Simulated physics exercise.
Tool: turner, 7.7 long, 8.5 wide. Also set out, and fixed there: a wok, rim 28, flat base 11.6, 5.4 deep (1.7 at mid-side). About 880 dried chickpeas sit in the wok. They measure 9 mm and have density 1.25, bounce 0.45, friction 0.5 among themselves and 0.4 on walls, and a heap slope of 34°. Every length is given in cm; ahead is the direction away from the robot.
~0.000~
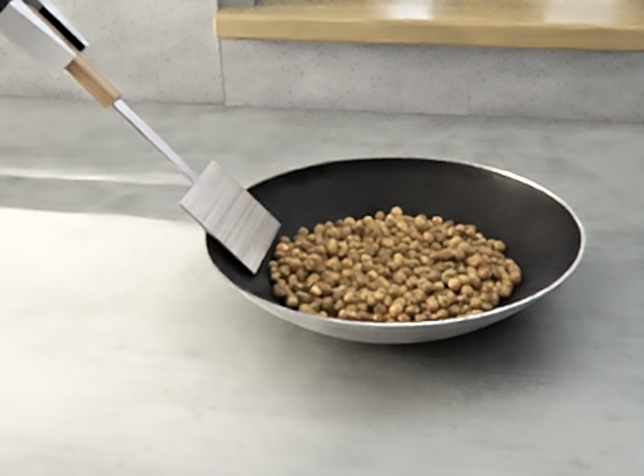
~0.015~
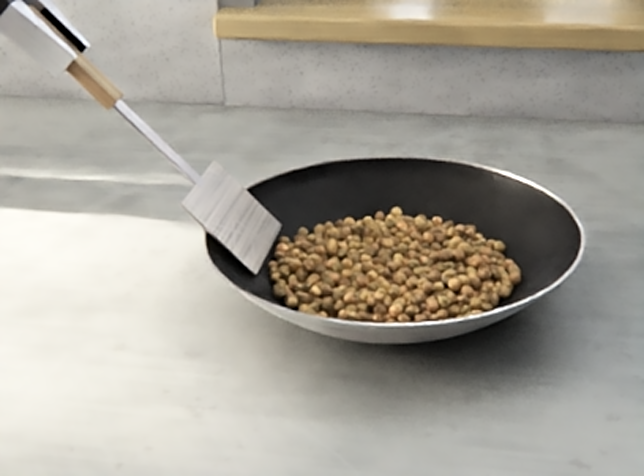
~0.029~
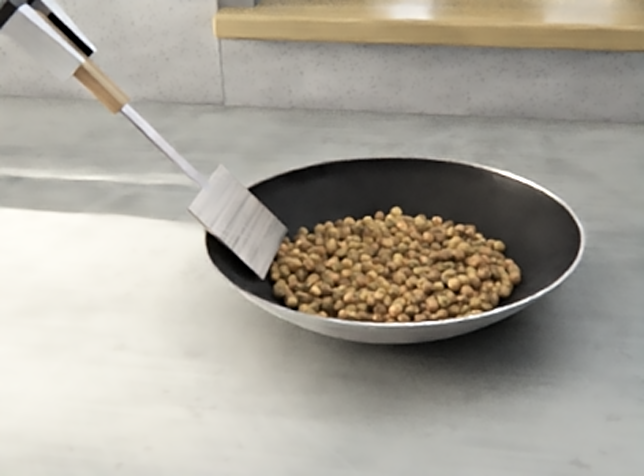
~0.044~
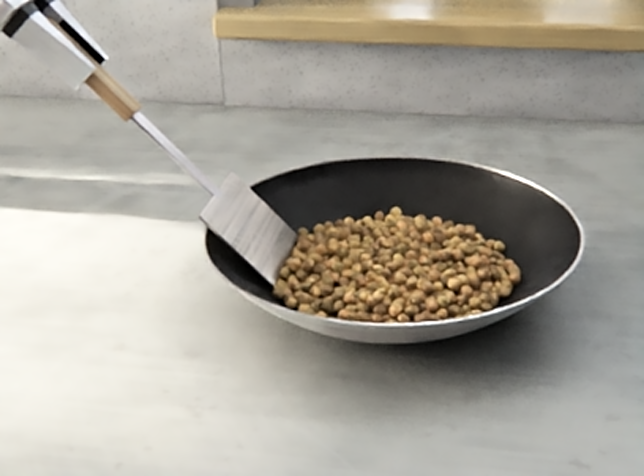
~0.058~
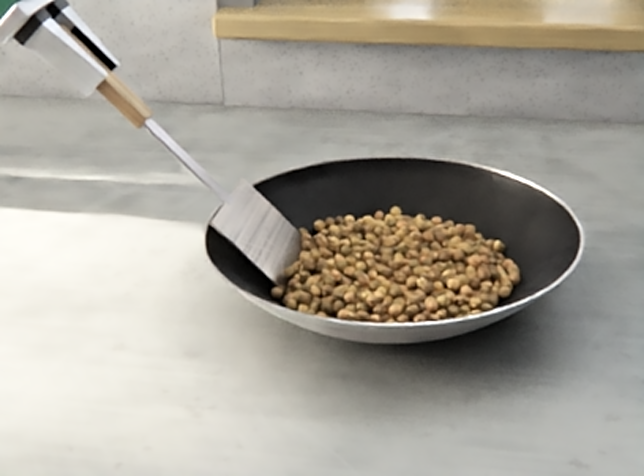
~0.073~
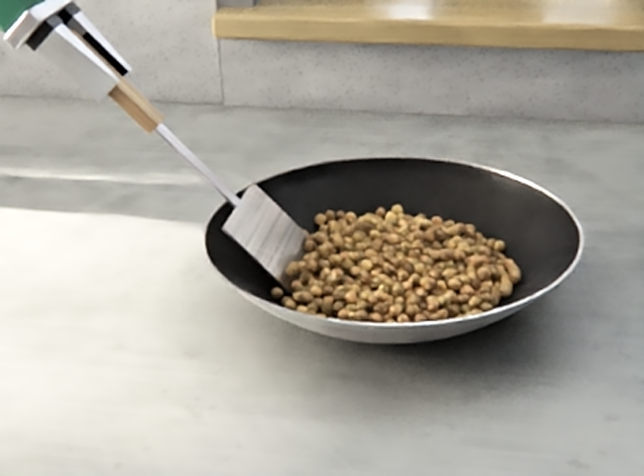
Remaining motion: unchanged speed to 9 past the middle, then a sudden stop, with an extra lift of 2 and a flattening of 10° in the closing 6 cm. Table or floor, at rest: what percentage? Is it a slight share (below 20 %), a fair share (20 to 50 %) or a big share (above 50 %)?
It is a slight share.
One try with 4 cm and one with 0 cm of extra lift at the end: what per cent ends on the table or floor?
It comes to around 15 per cent on the first try and around 15 per cent on the second.
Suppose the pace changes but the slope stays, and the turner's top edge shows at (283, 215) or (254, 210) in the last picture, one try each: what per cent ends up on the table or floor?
Try one roughly 35 per cent; try two roughly 25 per cent.
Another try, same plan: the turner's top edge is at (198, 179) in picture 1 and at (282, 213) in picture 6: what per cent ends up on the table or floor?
Roughly 35 %.
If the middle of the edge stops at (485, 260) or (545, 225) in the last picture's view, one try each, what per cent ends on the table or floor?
0 % and 30 %.
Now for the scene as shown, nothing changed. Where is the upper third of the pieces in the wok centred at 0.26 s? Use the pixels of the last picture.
The middle lies somewhere about (497, 253).
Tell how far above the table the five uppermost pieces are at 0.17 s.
Height: Approx. 4 cm.
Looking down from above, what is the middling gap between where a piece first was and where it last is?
The value is roughly 4 cm.
After 0.17 s, sloping 46°, highest piece 4 above the table; 882 in the wok.
After 0.26 s, sloping 43°, highest piece 6 above the table; 882 in the wok.
After 0.50 s, sloping 36°, highest piece 7 above the table; 796 in the wok, 71 on the table or floor, 15 on the blade or in flight.
After 1.55 s, sloping 36°, highest piece 6 above the table; 796 in the wok, 86 on the table or floor.
At rest, 796 in the wok, 86 on the table or floor. That is 10 % on the table or floor.
